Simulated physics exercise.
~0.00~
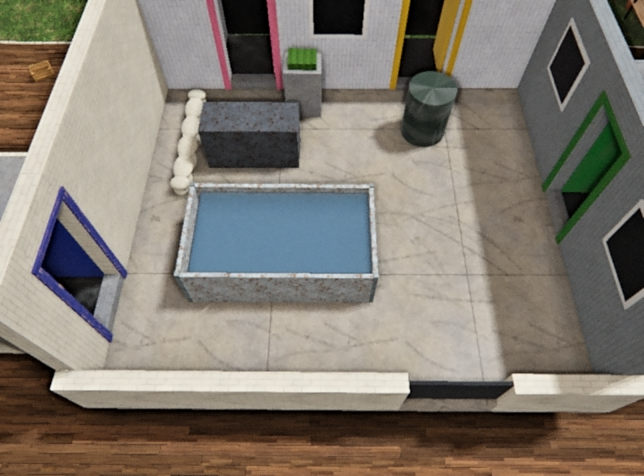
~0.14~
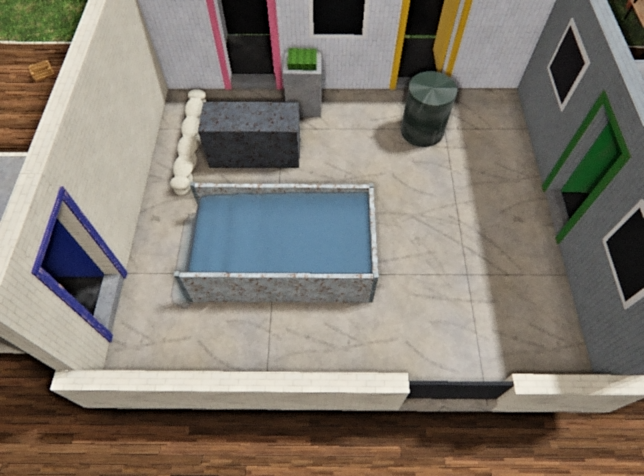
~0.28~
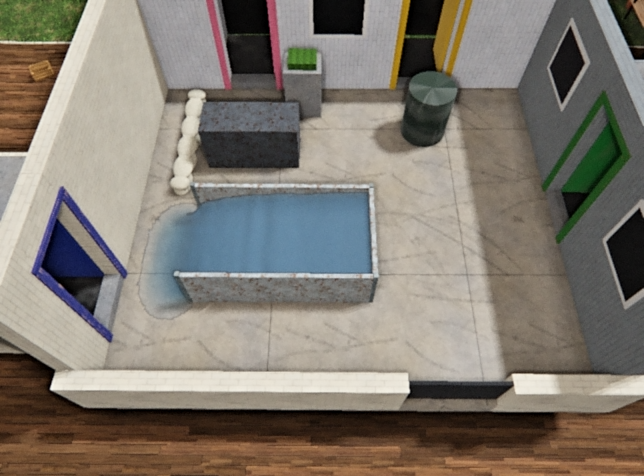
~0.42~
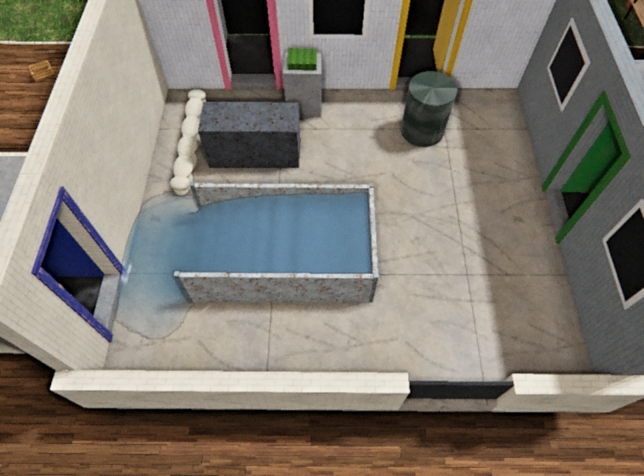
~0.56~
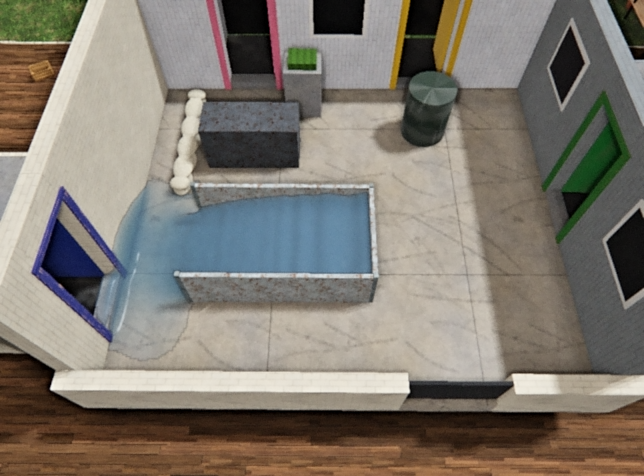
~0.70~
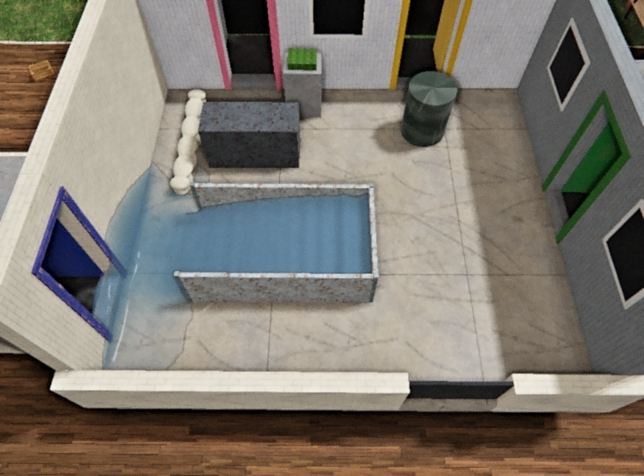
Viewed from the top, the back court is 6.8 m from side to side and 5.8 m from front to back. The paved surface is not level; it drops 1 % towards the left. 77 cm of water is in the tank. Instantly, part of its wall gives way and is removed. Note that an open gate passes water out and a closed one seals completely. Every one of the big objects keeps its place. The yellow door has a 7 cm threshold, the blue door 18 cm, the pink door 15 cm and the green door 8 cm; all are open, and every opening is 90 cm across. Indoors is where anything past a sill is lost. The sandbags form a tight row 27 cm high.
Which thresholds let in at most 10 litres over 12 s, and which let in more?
The yellow door lets in more; the blue door lets in more; the pink door lets in at most that; the green door lets in at most that.
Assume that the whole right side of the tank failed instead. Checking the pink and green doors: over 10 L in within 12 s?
At pink the amount is beneath the mark, while at green it is higher than the mark.
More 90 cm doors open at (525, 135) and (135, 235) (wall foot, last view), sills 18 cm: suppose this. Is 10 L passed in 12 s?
Check, in order - pass / fail.
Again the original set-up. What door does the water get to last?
It would be the green one.
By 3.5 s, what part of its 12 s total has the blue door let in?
About 95%.
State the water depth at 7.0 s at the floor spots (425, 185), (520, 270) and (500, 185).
First spot near 4 cm, second near 7 cm, third near 8 cm.
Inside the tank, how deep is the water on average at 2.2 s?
Mean depth: Some 28 cm.
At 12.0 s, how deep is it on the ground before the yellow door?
Looks like about 8.0 cm at that spot.
After 1.4 s water covers 15 % of the floor and is deepest (55 cm) near (141, 259); yellow door not reached, blue door 42 cm at the sill, 90 L in, pink door not reached, green door not reached.
After 2.2 s water covers 25 % of the floor and is deepest (58 cm) near (167, 96); yellow door not reached, blue door 38 cm at the sill, 205 L in, pink door 4 cm at the sill, 0 L in, green door not reached.
After 3.5 s water covers 60 % of the floor and is deepest (44 cm) near (167, 96); yellow door 3 cm at the sill, 0 L in, blue door 25 cm at the sill, 284 L in, pink door 10 cm at the sill, 0 L in, green door not reached.
After 7.0 s water covers 90 % of the floor and is deepest (17 cm) near (167, 96); yellow door 6 cm at the sill, 0 L in, blue door 14 cm at the sill, 299 L in, pink door 8 cm at the sill, 0 L in, green door 6 cm at the sill, 0 L in.
After 12.0 s water covers 95 % of the floor and is deepest (12 cm) near (291, 212); yellow door 8 cm at the sill, 41 L in, blue door 8 cm at the sill, 299 L in, pink door 7 cm at the sill, 0 L in, green door 6 cm at the sill, 0 L in.
